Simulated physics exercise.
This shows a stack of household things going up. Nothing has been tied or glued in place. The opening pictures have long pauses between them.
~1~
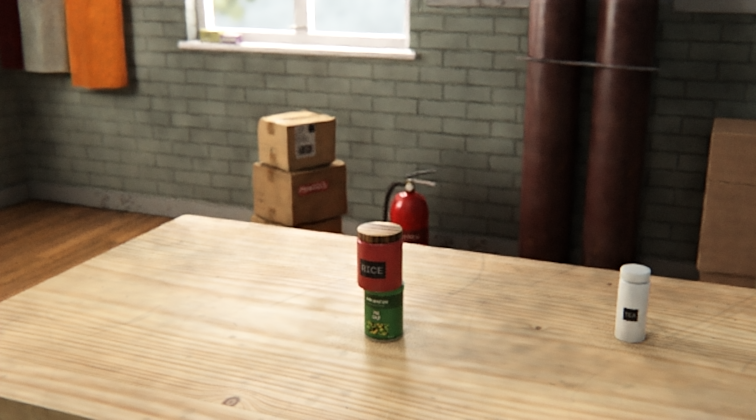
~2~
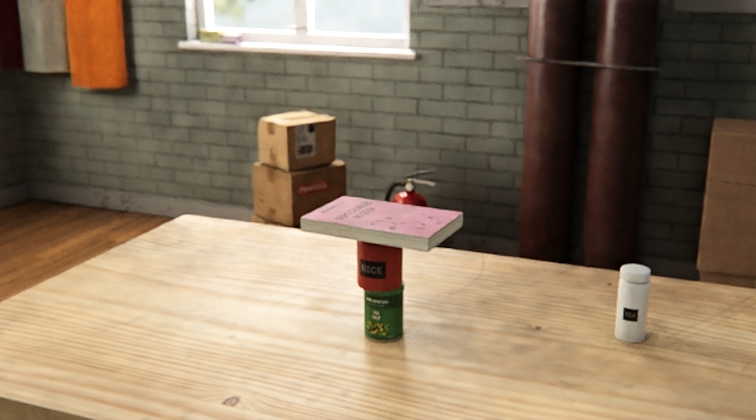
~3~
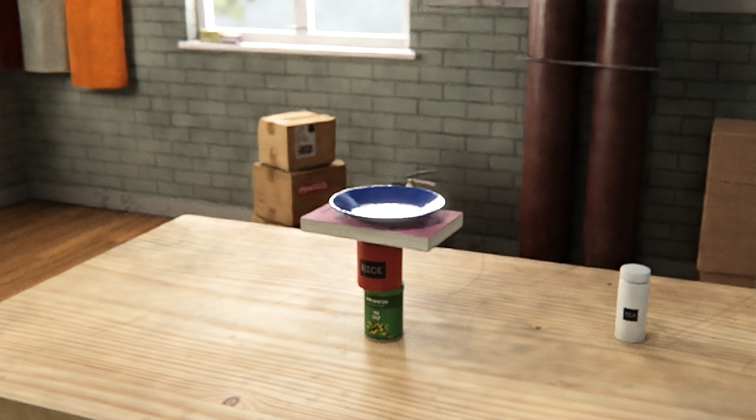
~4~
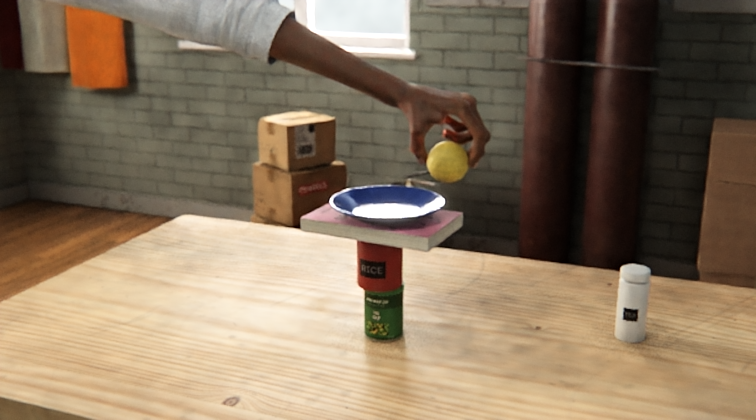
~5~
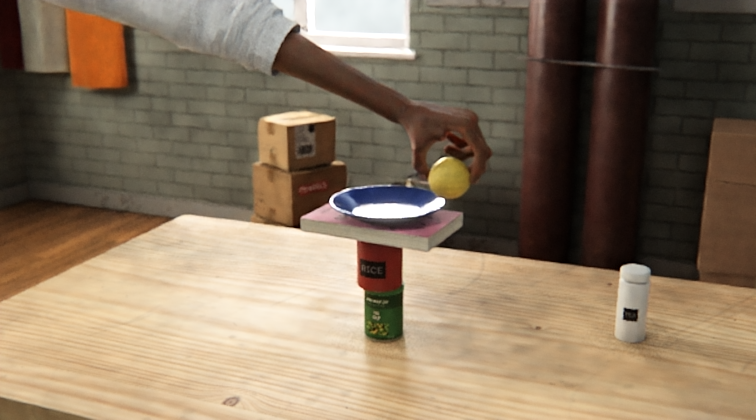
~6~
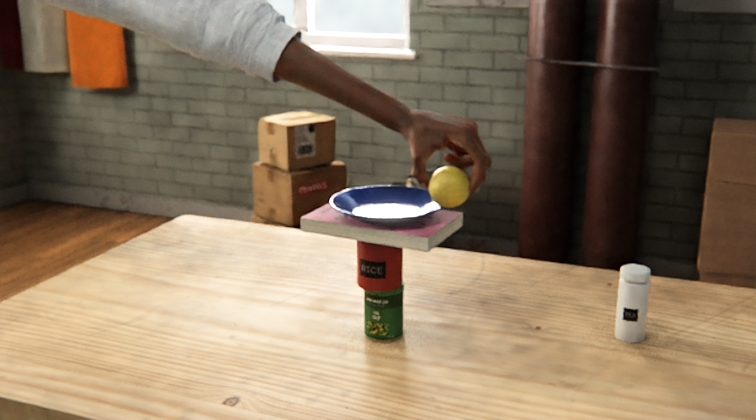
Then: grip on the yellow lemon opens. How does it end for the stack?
The pile will not stay secure.
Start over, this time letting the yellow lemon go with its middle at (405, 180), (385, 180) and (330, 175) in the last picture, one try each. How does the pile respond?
Try 1: Stable. Try 2: Stable. Try 3: Falls over.
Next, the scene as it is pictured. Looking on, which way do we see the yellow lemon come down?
It shifts to the viewer's right.
Then, 0.30 s later than the last frame, yellow lemon now fallen.
Then, 0.40 s later than the last frame, things are still on the move.
Then, 0.50 s later than the last frame, as before.
Then, 1.00 s later than the last frame, nothing new.
When it is over, fallen, yellow lemon; the other 5 as before. End places, in pixels of the last picture, yellow lemon near (542, 345). The pile gives way.
